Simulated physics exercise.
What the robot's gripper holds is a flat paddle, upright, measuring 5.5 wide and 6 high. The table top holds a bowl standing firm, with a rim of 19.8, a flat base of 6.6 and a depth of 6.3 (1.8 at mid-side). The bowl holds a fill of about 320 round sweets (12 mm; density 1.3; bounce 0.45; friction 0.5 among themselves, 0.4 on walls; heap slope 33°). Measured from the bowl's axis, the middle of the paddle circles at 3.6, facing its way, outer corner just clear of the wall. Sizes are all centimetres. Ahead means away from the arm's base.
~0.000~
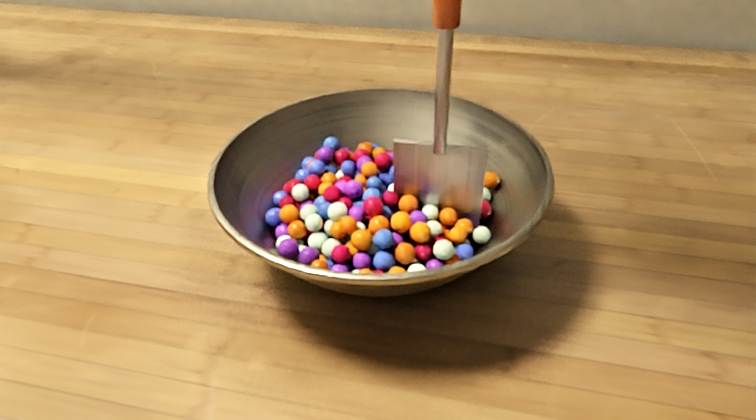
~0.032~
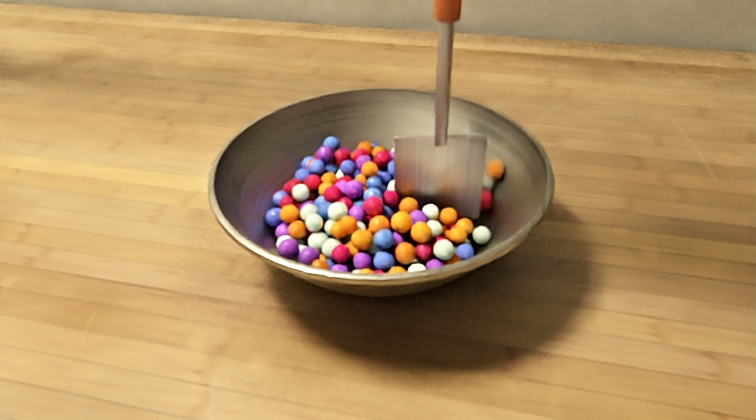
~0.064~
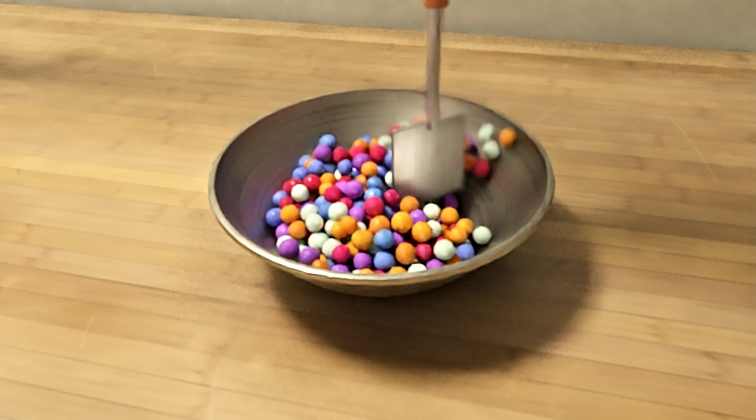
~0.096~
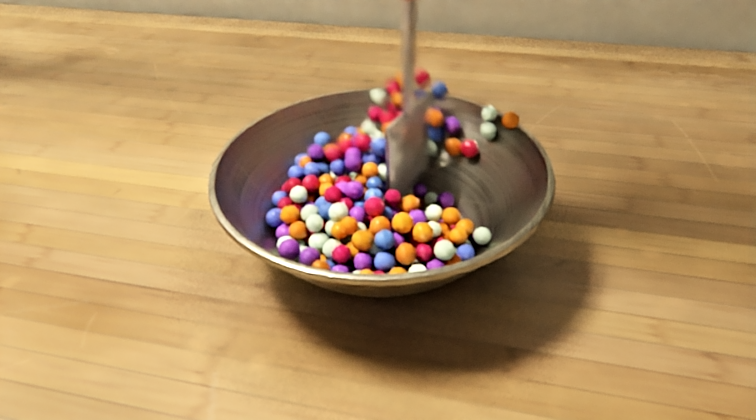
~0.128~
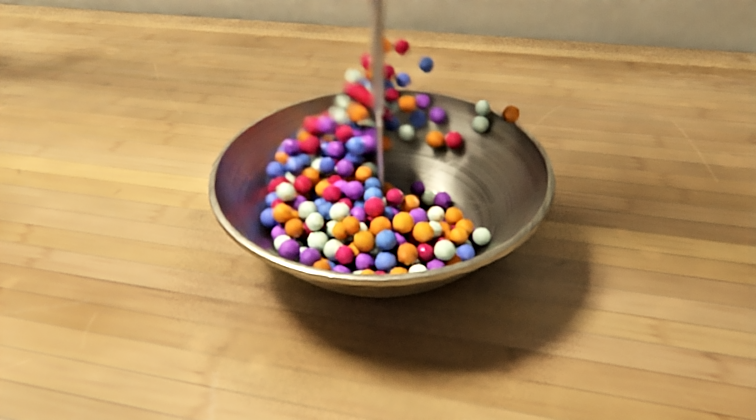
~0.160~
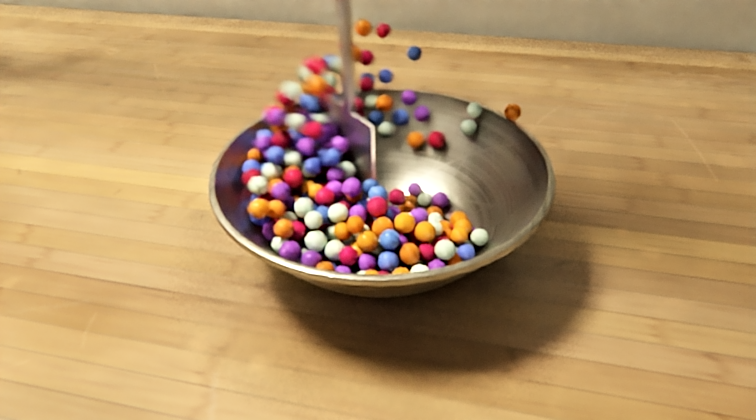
A flat paddle sweeps leftward through colourful balls in a metal bowl, flinging some upward.
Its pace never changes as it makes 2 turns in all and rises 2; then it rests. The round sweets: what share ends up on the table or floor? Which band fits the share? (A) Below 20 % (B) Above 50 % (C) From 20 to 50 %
From 20 to 50 %.
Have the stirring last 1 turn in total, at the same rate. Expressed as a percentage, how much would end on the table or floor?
I'd reckon near 25 per cent.
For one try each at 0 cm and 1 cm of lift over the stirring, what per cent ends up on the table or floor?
Close to 50 percent and close to 40 percent.
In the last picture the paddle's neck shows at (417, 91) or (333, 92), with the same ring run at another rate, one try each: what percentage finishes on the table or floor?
It comes to roughly 0 per cent and then 40 per cent.
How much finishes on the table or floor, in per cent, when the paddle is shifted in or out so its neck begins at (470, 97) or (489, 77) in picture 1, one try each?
Close to 15 per cent for the first and close to 0 per cent for the second.
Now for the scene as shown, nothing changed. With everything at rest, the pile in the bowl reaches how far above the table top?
Top height: Around 5.5 cm.
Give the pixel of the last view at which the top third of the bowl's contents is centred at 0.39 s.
Around (490, 188).
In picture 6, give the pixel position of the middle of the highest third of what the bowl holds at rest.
The centre sits around (361, 195) in the last picture.
After 0.39 s, 2° round, highest piece 10 above the table; 230 in the bowl, 58 on the table or floor, 28 in flight or on the tool.
After 0.62 s, 228° round, highest piece 6 above the table; 208 in the bowl, 107 on the table or floor, 1 in flight or on the tool.
After 0.94 s, 0° round, highest piece 5 above the table; 208 in the bowl, 108 on the table or floor.
After 1.64 s, 0° round, highest piece 5 above the table; 208 in the bowl, 108 on the table or floor.
At rest, 208 in the bowl, 108 on the table or floor. That is 34 % on the table or floor.
